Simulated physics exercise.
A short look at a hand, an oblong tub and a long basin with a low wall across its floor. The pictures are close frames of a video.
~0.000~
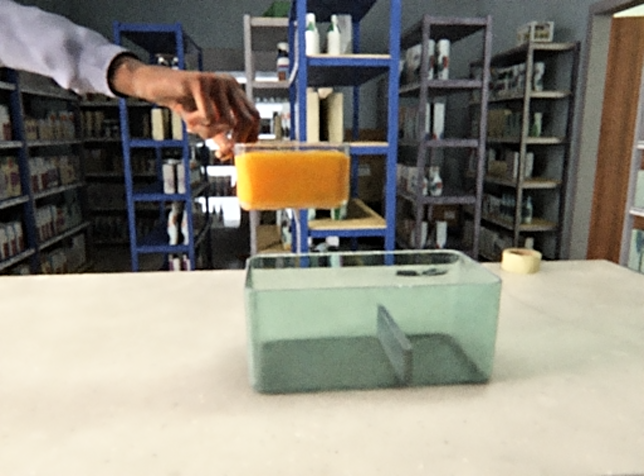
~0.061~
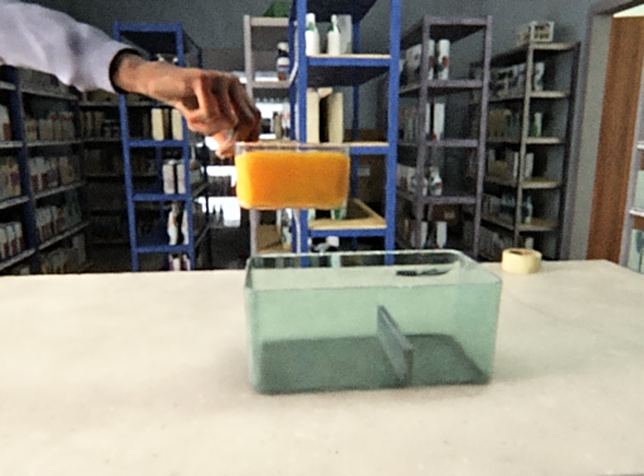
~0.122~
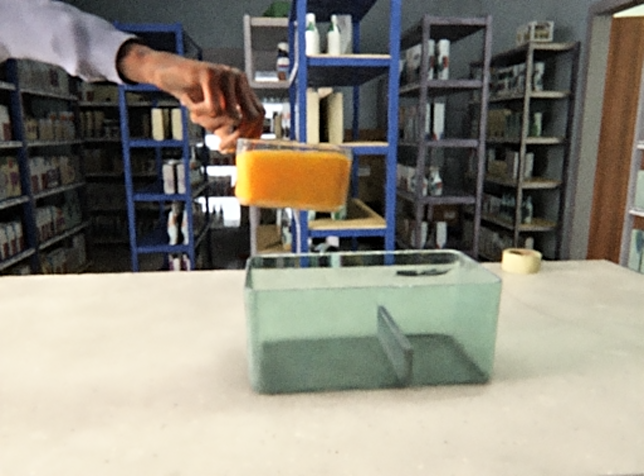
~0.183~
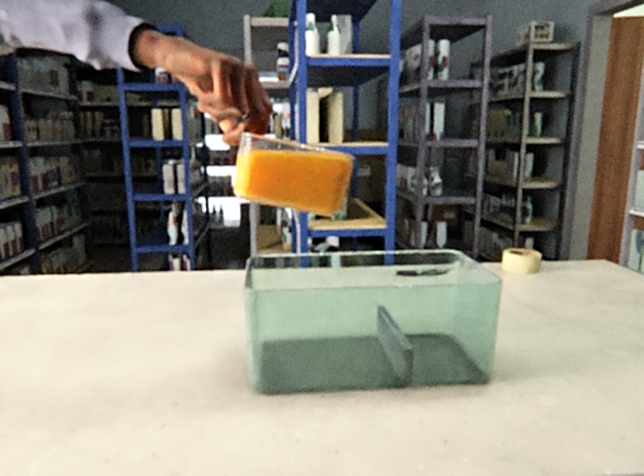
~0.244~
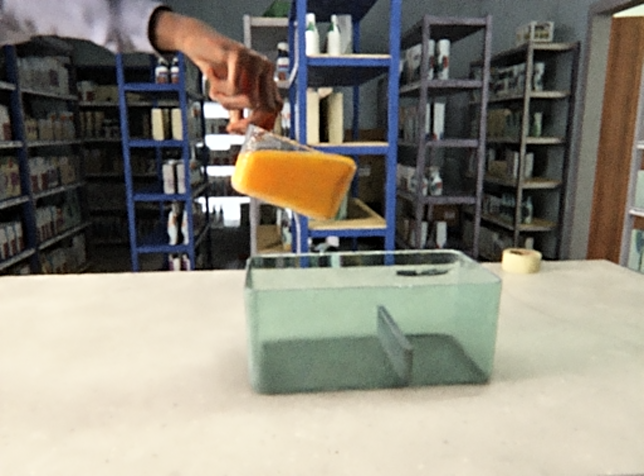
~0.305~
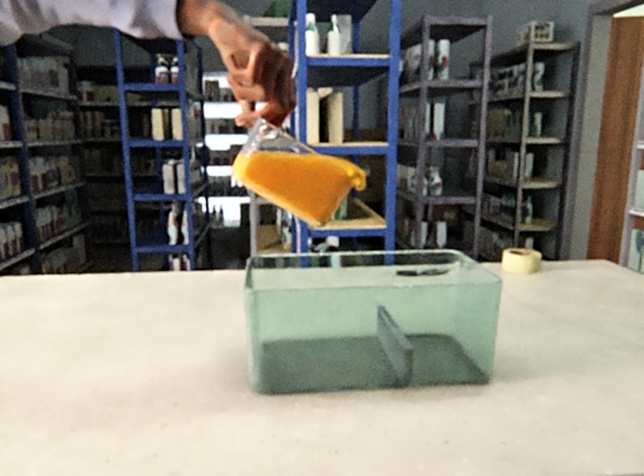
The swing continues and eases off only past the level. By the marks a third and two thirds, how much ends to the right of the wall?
It comes to from a third to two thirds.
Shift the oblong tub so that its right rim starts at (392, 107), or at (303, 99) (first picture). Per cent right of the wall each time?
The first gives 85 %, the second 5 %.
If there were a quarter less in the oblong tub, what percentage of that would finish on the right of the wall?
Close to 35 per cent.
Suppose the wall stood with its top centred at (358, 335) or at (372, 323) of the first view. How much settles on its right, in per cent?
Roughly 80 per cent, and 75 per cent.
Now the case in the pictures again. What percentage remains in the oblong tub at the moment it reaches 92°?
Near 20 %.
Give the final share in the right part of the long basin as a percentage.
Near 50 %.
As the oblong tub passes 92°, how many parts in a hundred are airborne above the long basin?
Near 30 %.
Then, 0.62 s in, the tilt is 92° and 21 per cent is still to pour, 11 is left of the wall and 36 right of it.
Then, 0.85 s in, the tilt is 111° and 3 per cent is still to pour, 38 is left of the wall and 54 right of it.
Then, 1.09 s in, the tilt is 111° and 0 per cent is still to pour, 47 is left of the wall and 52 right of it.
Then, 1.35 s in, the tilt is 111° and 0 per cent is still to pour, 47 is left of the wall and 52 right of it.
Finally, 47 per cent lies left of the wall, 52 right of it and 1 outside.
